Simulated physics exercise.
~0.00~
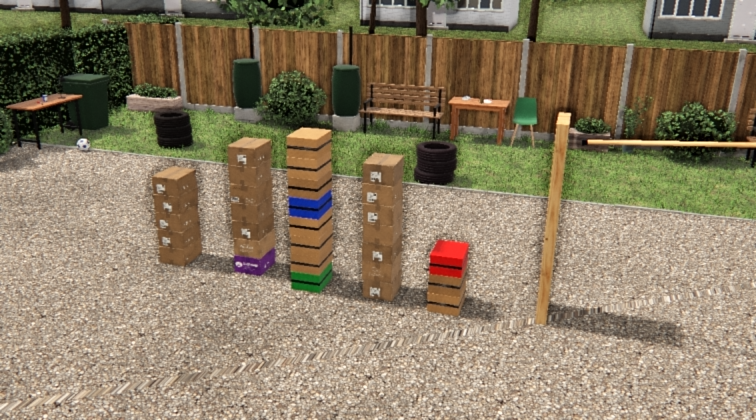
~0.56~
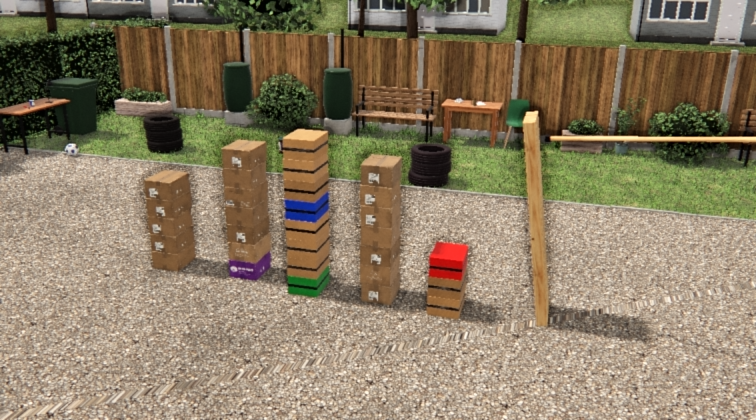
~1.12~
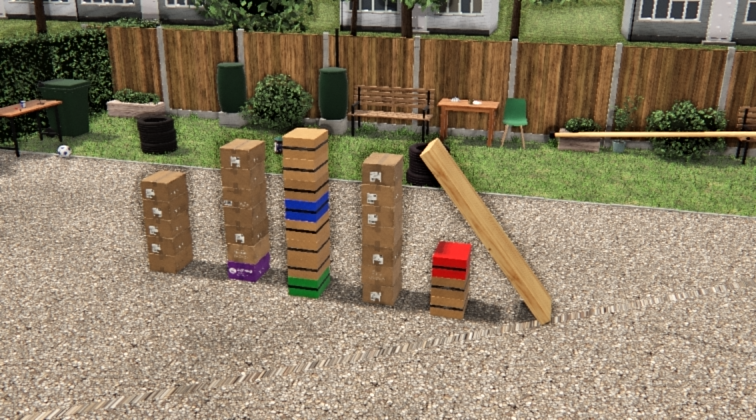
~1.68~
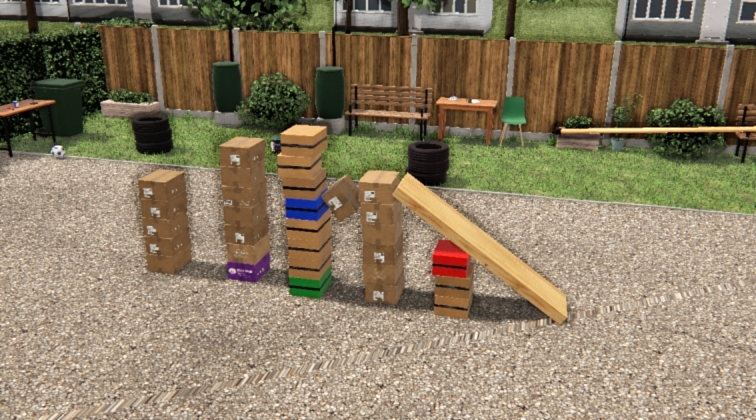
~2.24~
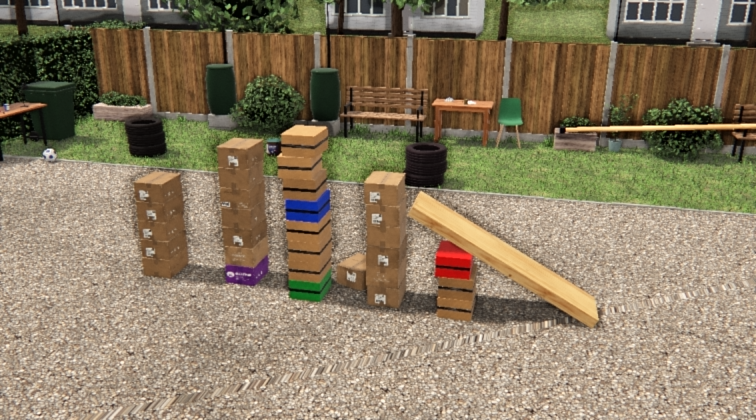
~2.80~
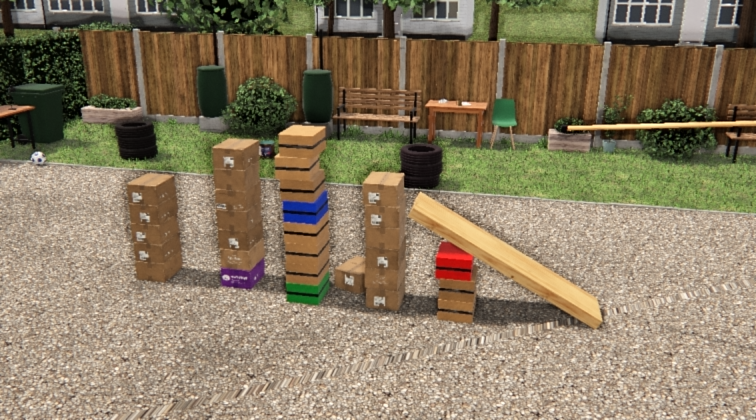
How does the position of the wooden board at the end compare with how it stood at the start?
At the start the board stands upright on the gravel. By the end it has tipped over onto its side, lying aslant against the carton stacks with its lower end on the ground to the right.
